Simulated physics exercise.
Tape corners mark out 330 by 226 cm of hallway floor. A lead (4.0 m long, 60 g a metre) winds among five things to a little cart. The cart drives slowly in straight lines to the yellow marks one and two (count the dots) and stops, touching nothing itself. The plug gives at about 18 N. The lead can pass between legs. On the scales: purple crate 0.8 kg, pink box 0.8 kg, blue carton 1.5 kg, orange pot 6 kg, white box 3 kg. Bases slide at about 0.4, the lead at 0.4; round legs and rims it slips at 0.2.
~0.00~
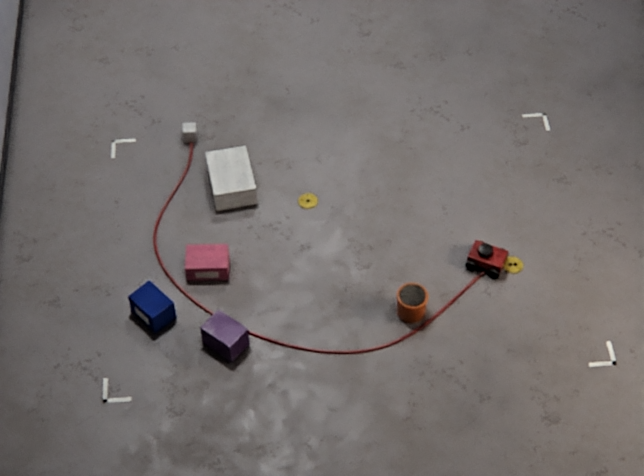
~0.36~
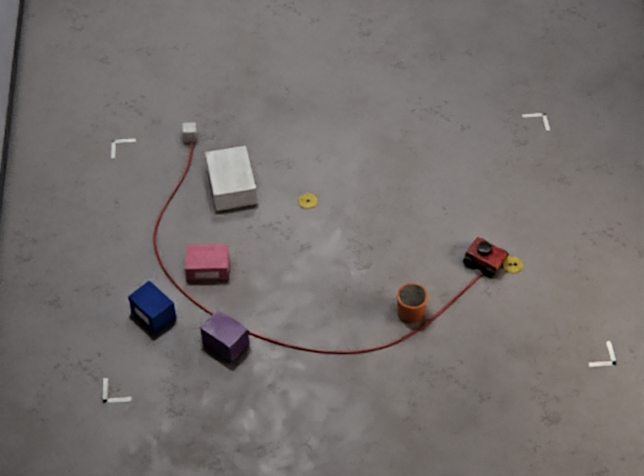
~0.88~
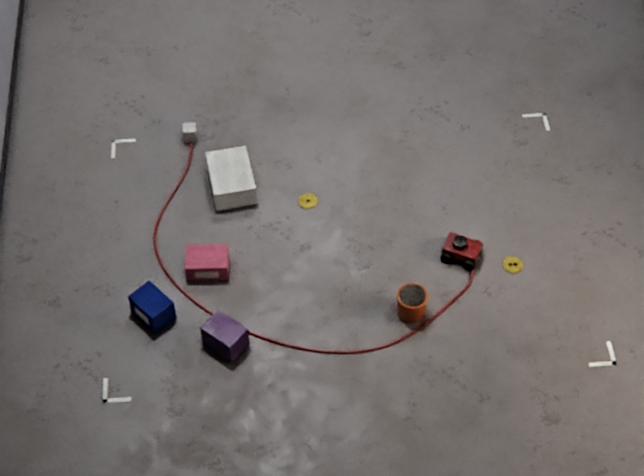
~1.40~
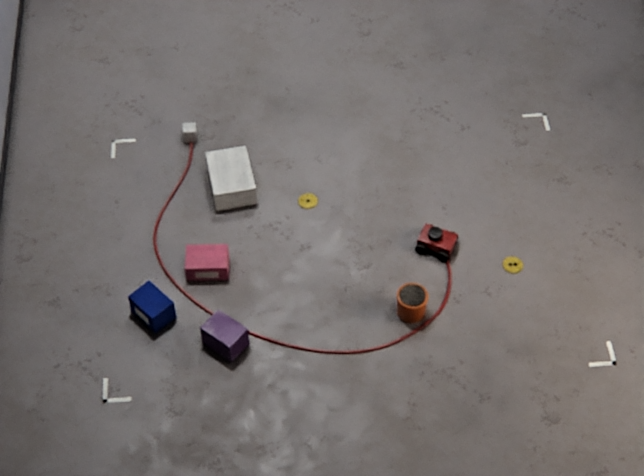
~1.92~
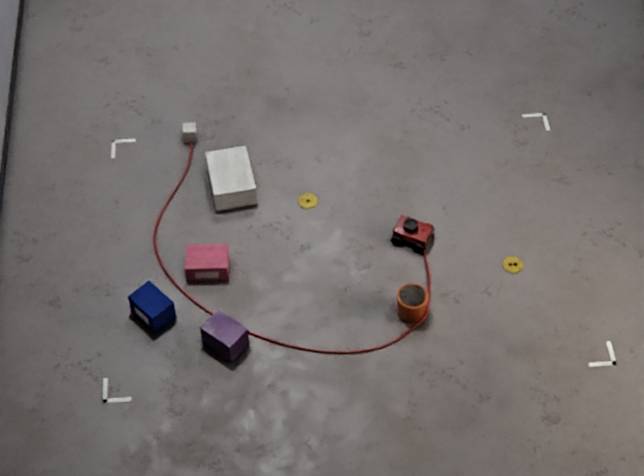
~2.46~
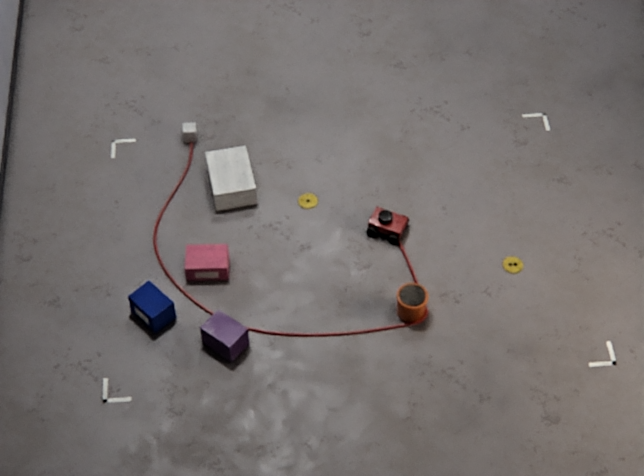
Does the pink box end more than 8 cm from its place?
The pink box gets shifted.
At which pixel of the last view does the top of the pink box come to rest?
Around (239, 241).
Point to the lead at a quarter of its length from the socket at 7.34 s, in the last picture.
Around (211, 239).
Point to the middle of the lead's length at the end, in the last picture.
At about (325, 300).
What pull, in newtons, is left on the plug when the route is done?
Roughly 0 N.
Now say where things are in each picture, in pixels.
In the first frame, shows, pink box (207, 256); marks (308, 201) (513, 265); lead runs through (183, 176) (160, 261) (353, 352) (453, 301); cart (493, 265).
In the second frame, shows, lead runs through (183, 176) (453, 301); cart (491, 264).
In the third frame, shows, lead runs through (183, 176) (453, 301); cart (468, 256).
In the fourth frame, shows, lead runs through (183, 176) (447, 297); cart (443, 248).
In the fifth frame, shows, lead runs through (183, 176); cart (419, 239).
In the sixth frame, shows, pink box (206, 256); lead runs through (183, 176) (160, 261) (358, 332) (415, 277); cart (394, 231).
After 4.1 s, cart at (323, 206), 2 N at the fixed end; pink box 13 cm off its start.
After 5.7 s, cart at (369, 219), lead slack at the fixed end; pink box 25 cm off its start.
After 7.3 s, cart at (446, 243), lead slack at the fixed end; pink box 25 cm off its start at (240, 241).
After 9.0 s, cart at (512, 264), lead slack at the fixed end; pink box 25 cm off its start.
After 9.4 s, cart at (512, 264), lead slack at the fixed end; pink box 25 cm off its start at (239, 241).
